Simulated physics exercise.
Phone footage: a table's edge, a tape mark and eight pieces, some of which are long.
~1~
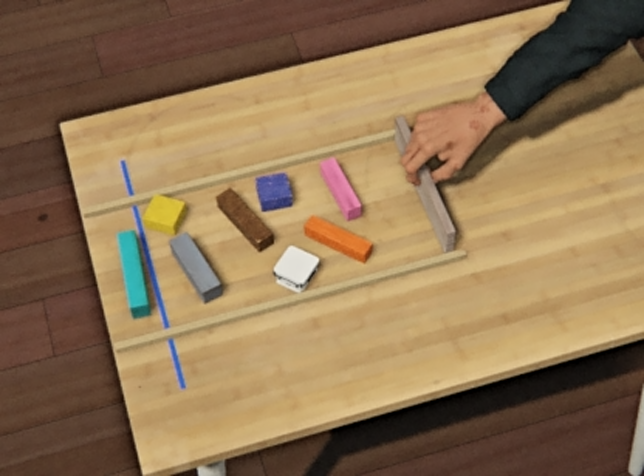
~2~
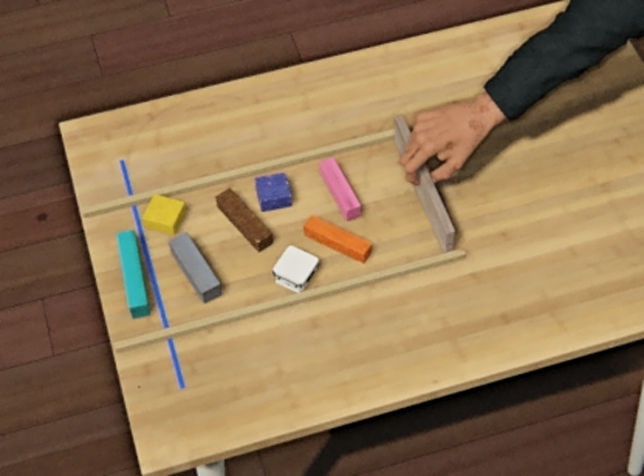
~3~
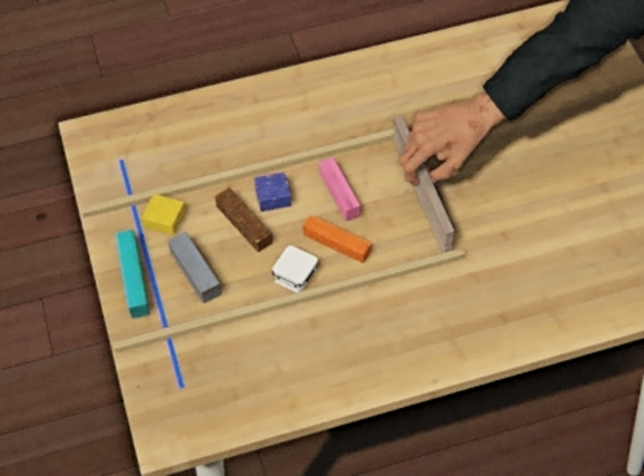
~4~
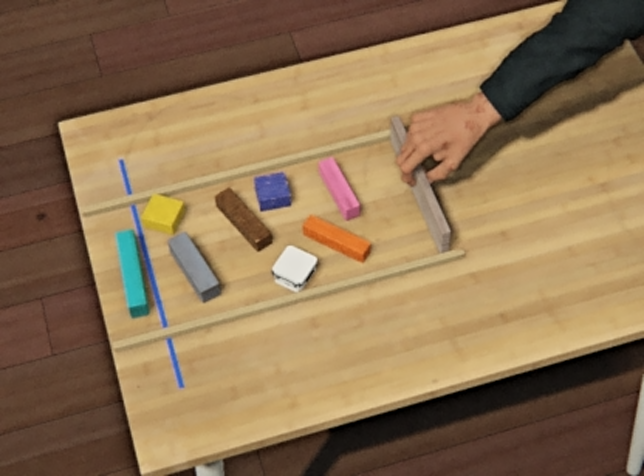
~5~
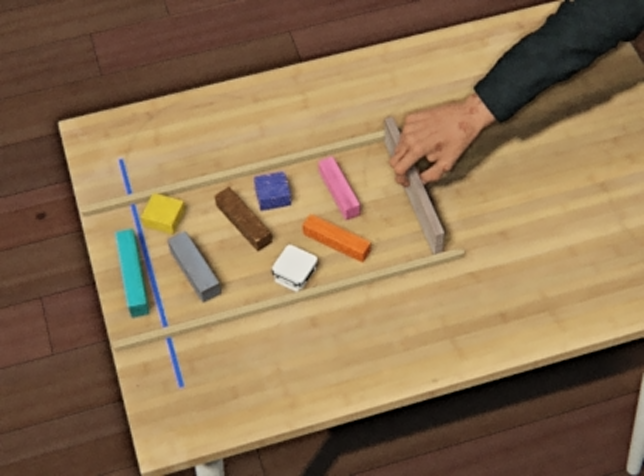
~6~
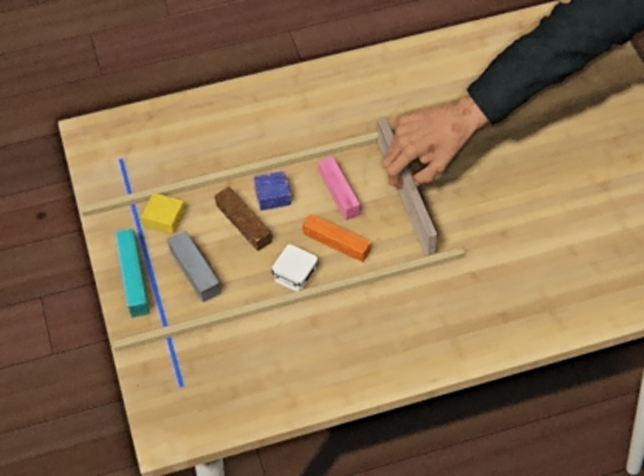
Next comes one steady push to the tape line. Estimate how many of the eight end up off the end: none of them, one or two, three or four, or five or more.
Honestly, a fair few fall - three or four of them.
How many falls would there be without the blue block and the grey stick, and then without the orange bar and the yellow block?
First try 1, second try 1.
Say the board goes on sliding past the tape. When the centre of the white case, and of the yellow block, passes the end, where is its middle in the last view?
Roughly (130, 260); roughly (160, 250).
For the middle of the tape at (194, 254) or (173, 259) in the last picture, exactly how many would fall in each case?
Counts: 0, 1.
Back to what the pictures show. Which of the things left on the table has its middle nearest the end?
It would be the brown bar.
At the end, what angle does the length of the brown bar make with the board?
It comes to around 20 degrees.
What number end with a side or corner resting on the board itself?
It's 2 of them.
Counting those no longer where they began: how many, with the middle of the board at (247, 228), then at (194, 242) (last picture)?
One spot: 7. Other spot: 8.
A little later, none off yet; turquoise stick at rest near (132, 272); yellow block at rest near (163, 213); grey stick at rest near (194, 266).
Next, none off yet; turquoise stick at rest near (132, 272); yellow block moving near (156, 214); grey stick at rest near (192, 267).
Later still, none off yet; turquoise stick shifted a little near (103, 283); yellow block shifted about its own width near (112, 219); grey stick shifted about its own width near (128, 291).
When it is over, the number that fall off is three or four; down, grey stick, yellow block and turquoise stick.
